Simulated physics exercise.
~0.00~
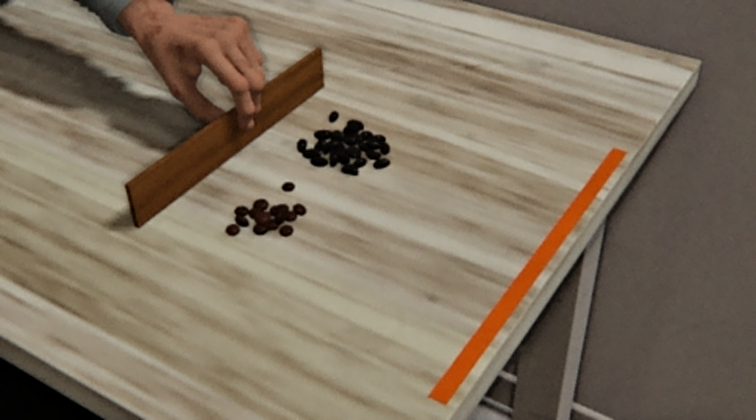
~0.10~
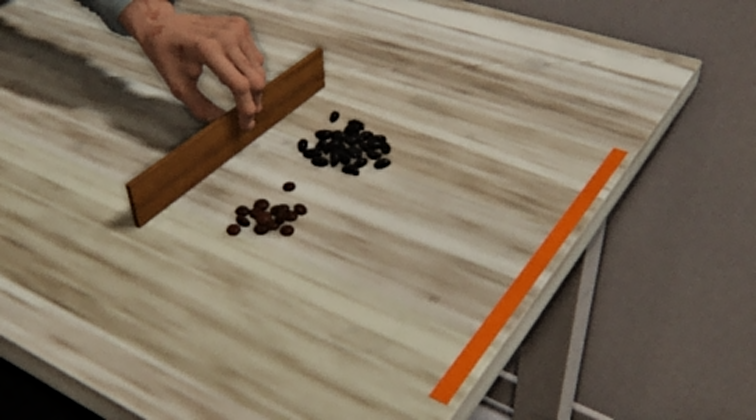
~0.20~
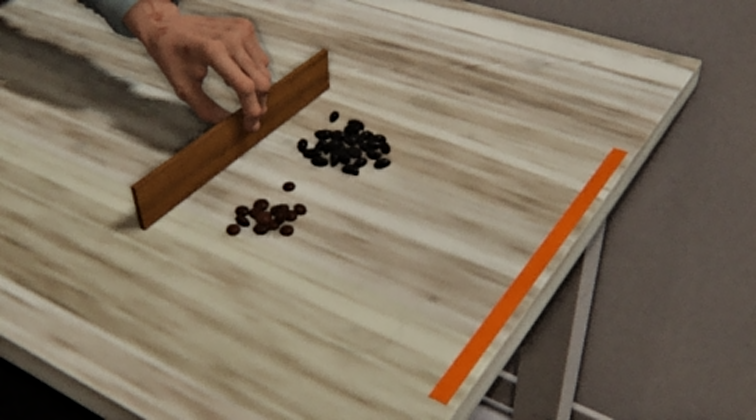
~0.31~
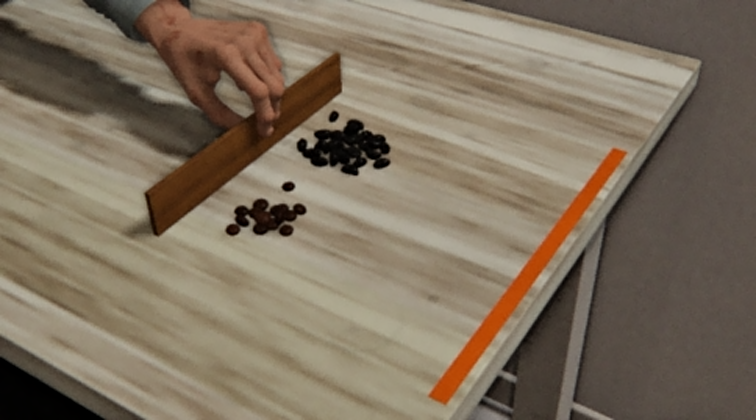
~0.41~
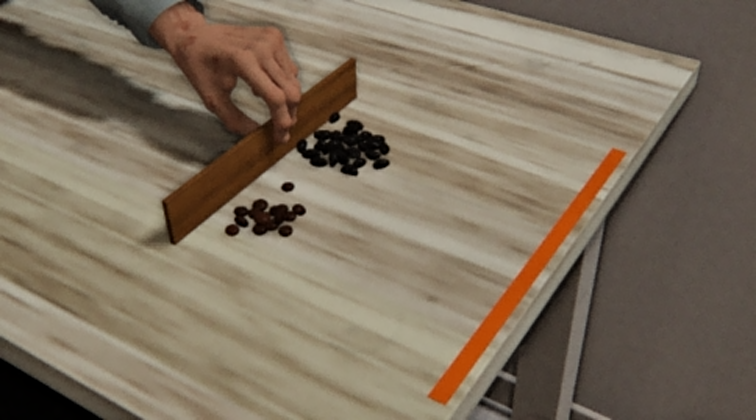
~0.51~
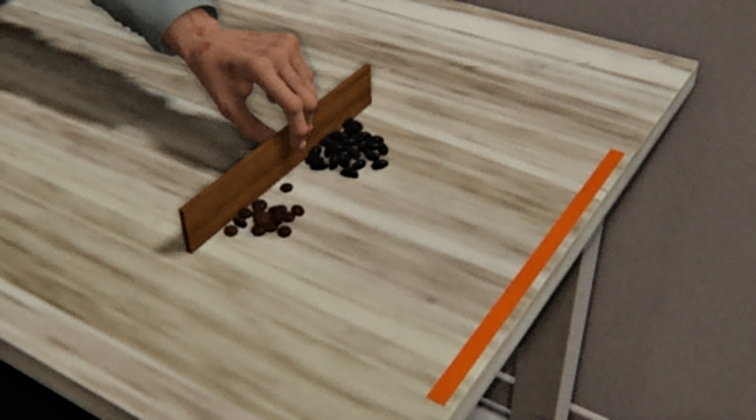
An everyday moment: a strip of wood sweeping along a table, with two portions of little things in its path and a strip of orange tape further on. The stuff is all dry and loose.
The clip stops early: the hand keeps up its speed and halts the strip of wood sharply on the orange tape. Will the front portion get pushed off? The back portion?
My prediction: The front portion partly leaves the surface. The back portion partly leaves the surface.
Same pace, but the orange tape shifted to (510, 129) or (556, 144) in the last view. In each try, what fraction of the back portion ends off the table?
With the first line you'd get 0 % off the table, and with the second 0 %.
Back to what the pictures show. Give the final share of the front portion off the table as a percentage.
That comes to around 100 in a hundred.
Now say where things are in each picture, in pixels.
In the first picture, strip of wood (147, 194), at rest; orange tape (613, 160), right by the edge; edge at (555, 269); front portion (263, 217), a few flat chocolate drops; back portion (340, 147), some black beans.
In the second picture, strip of wood (148, 194), at rest; back portion (340, 147).
In the third picture, strip of wood (153, 196); front portion (264, 216).
In the fourth picture, strip of wood (167, 202); back portion (340, 146).
In the fifth picture, strip of wood (183, 210); front portion (263, 217).
In the sixth picture, strip of wood (200, 218); orange tape (611, 161); edge at (553, 270); front portion (265, 218); back portion (342, 147), roughly a quarter pushed along.
By 1.18 s, strip of wood still moving, near (413, 173); front portion all on the table, its front near (402, 286); back portion all on the table, its front near (485, 203).
By 1.87 s, strip of wood stopped at the orange tape; front portion roughly two thirds over the edge; back portion the larger part over the edge.
By 2.15 s, strip of wood stopped at the orange tape; front portion every one over the edge; back portion every one over the edge.
When it is over (2.3 s), strip of wood stopped at the orange tape; front portion every one over the edge; back portion every one over the edge.
